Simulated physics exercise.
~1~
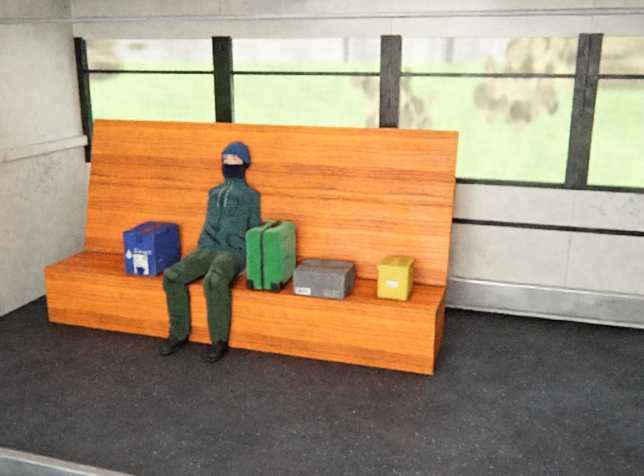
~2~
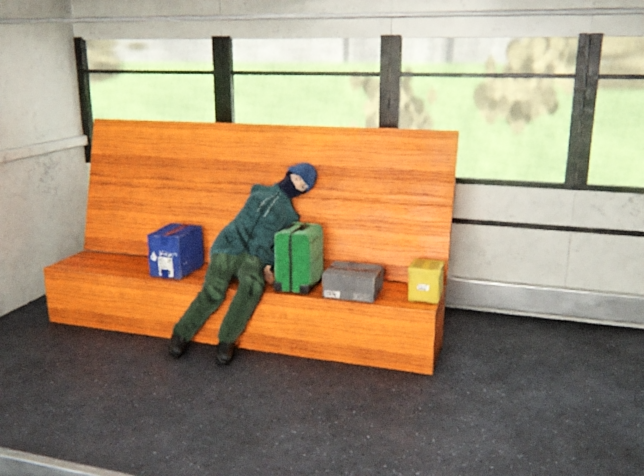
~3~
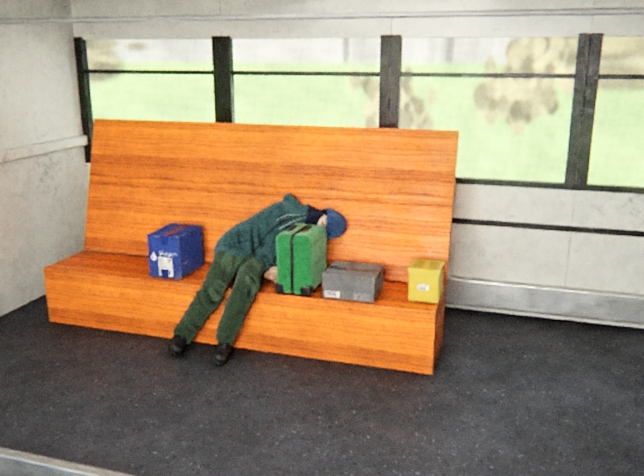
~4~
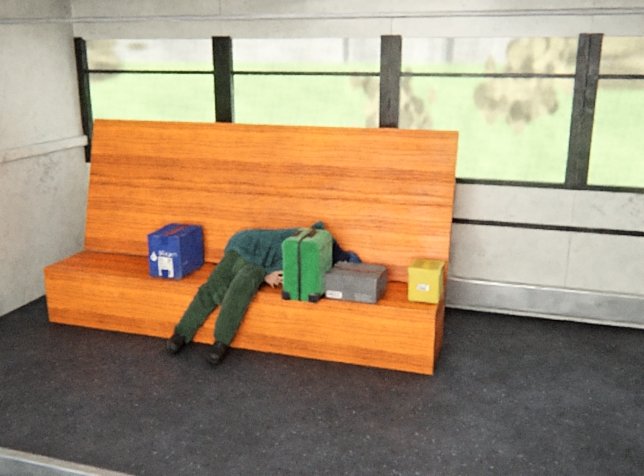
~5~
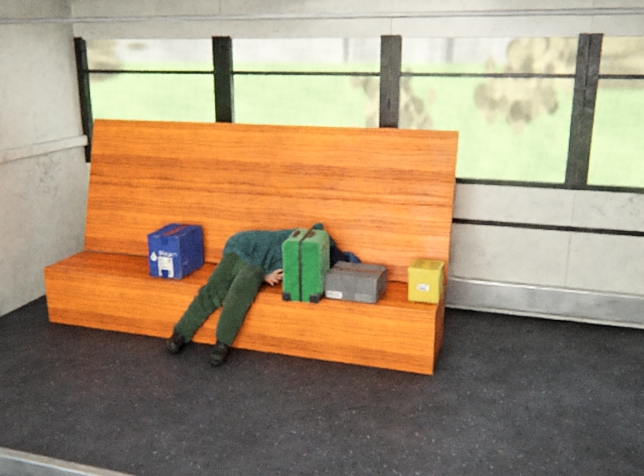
A seated person topples right behind the green case and ends slumped along the bench.
